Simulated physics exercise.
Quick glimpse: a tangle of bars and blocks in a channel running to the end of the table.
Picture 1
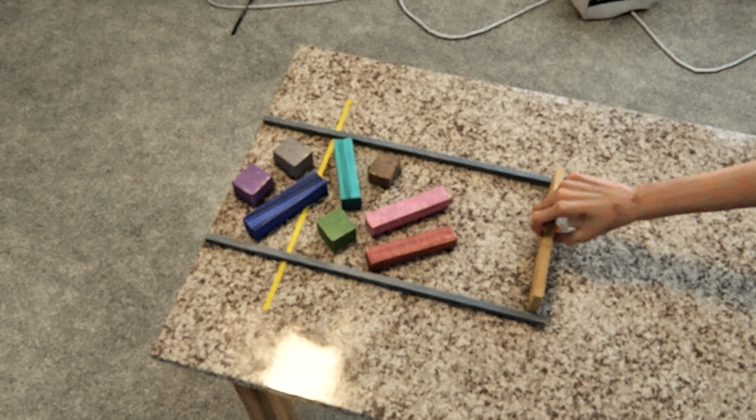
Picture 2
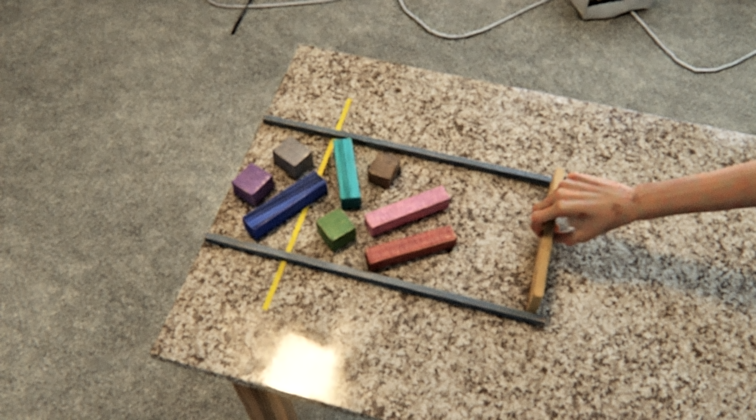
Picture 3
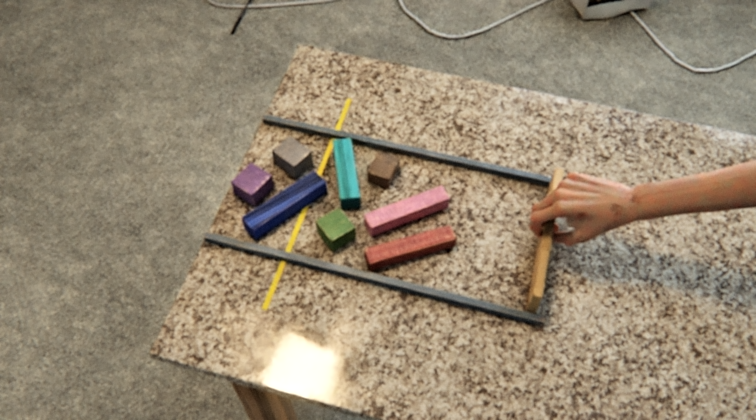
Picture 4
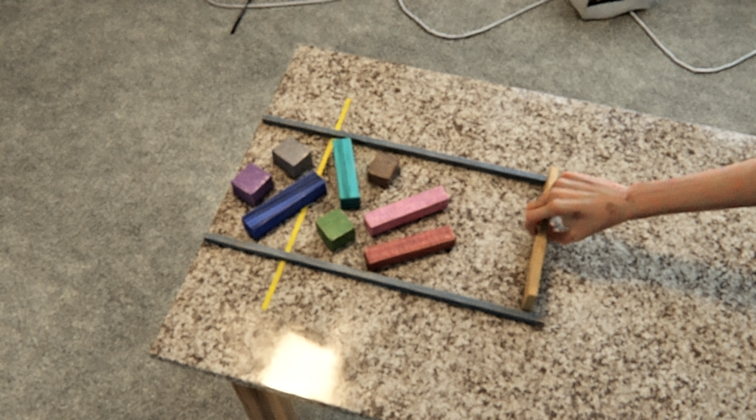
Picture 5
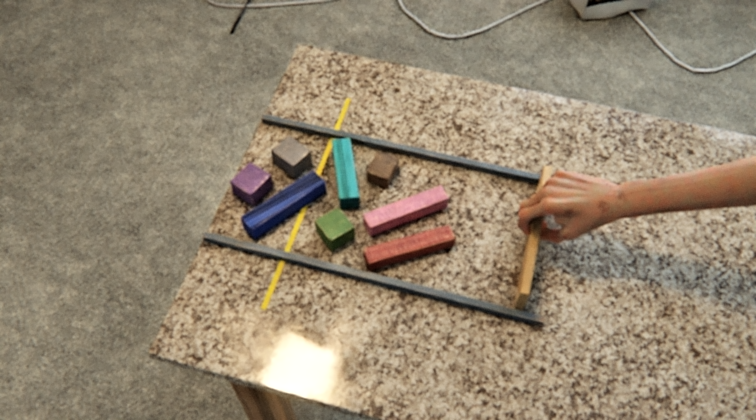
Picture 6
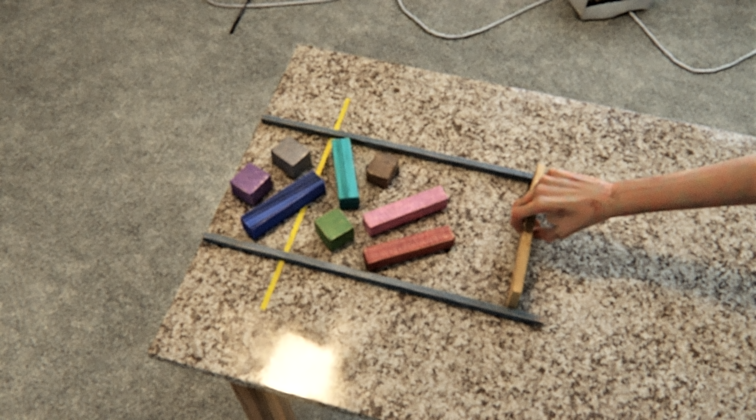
In the video, a hand holds a wooden board upright between two dark rails on a speckled table and slides it slightly left, while the colored bars and blocks lying around a yellow strip stay essentially still.
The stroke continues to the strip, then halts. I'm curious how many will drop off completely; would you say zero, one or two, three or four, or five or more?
Count: One or two.
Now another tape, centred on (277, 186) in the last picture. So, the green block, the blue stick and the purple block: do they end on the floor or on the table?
Taking each: The green block holds its spot, the blue stick topples, the purple block topples.
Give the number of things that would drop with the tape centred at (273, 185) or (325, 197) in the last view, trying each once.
Per try: 3; 0.
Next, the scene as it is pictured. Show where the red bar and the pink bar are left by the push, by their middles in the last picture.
You'll find the red bar at roughly (287, 210) and the pink bar at roughly (285, 182).
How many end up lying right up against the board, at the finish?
That would be 2 of them.
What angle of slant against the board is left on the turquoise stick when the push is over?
About 5 degrees.
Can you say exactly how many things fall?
That makes a total of 1.
A little later, none off yet; purple block at rest near (251, 184); grey block at rest near (291, 157); blue stick at rest near (284, 204).
Next, none off yet; purple block at rest near (251, 184); grey block at rest near (291, 157); blue stick moving near (280, 203).
When it is over, the number that fall off is one or two; down, purple block.
